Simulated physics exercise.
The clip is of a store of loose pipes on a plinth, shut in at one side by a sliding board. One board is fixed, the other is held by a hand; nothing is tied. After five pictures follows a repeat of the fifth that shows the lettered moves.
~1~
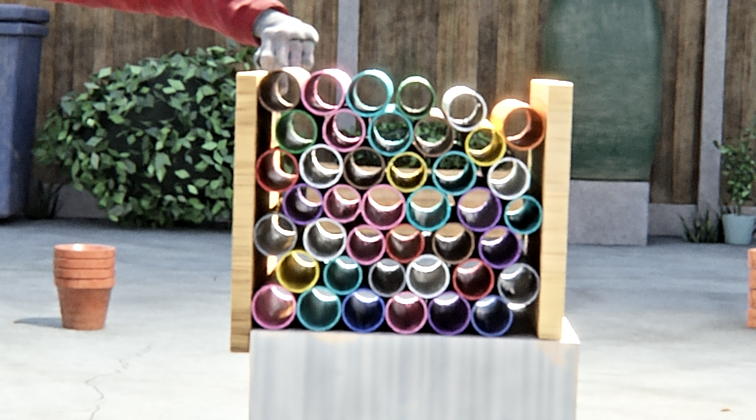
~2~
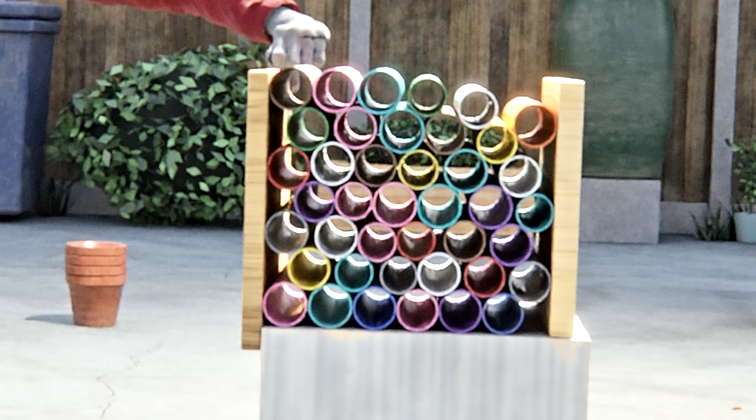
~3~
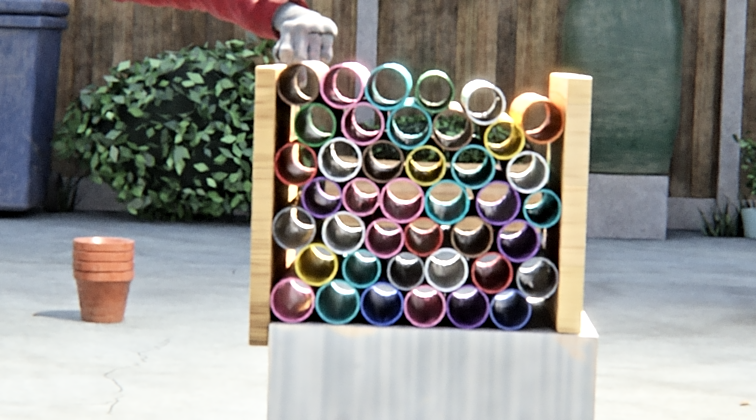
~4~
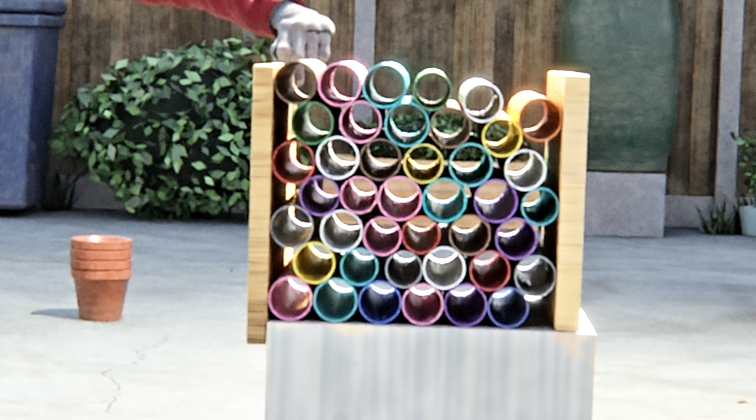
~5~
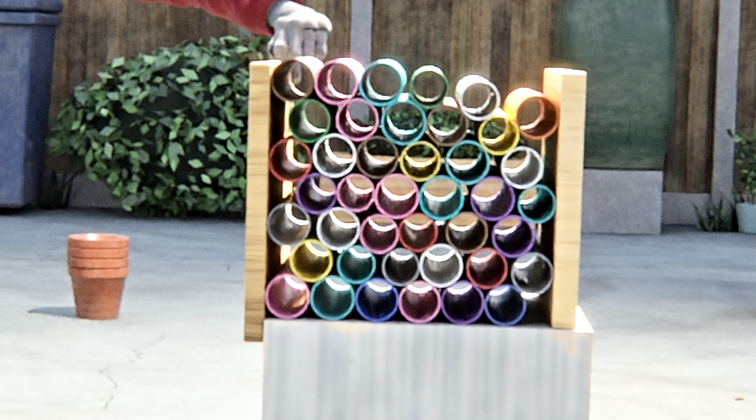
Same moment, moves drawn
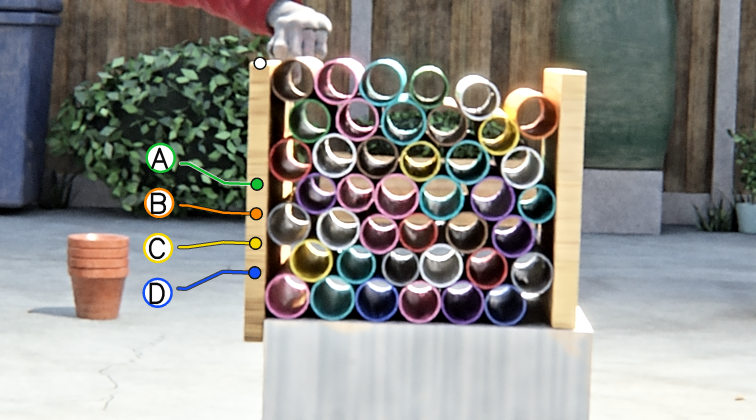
The clip opens on colourful loose pipes stacked between two upright wooden boards on a pale plinth, with a gloved, red-sleeved hand at the top of the left board. The whole view drifts slightly, the scene sliding right and then a little back left, while the hand, boards and pipes stay still.
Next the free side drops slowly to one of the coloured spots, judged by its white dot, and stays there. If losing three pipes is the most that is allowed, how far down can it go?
It can be let down to A.
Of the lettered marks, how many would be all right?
One of the four.
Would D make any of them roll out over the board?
Yes, at D.
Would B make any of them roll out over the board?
At B: Yes.
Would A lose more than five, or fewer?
It loses fewer than five.
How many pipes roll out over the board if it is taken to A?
At A the number is one.
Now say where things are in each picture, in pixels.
The first frame shows a pink pipe (274, 307); a blue pipe (492, 316); a white pipe (325, 239).
The second frame shows a white pipe (336, 237); a brown pipe (465, 241).
The third frame shows a pink pipe (361, 197); a white pipe (340, 159).
The fourth frame shows a green pipe (312, 123); a yellow pipe (502, 137).
The fifth frame shows an orange pipe (537, 117); side board (271, 191); a pink pipe (287, 296).
On the marked copy, A at (257, 184); B at (256, 214); C at (256, 244); D at (255, 273); the white dot at (260, 63).
Following A. Soon after the start, top of the board (269, 121).
Later, top of the board (267, 184).
In the end, top of the board (267, 184), one out over the board.
As for the rest, B four out over the board; C four out over the board; D more than three out over the board.
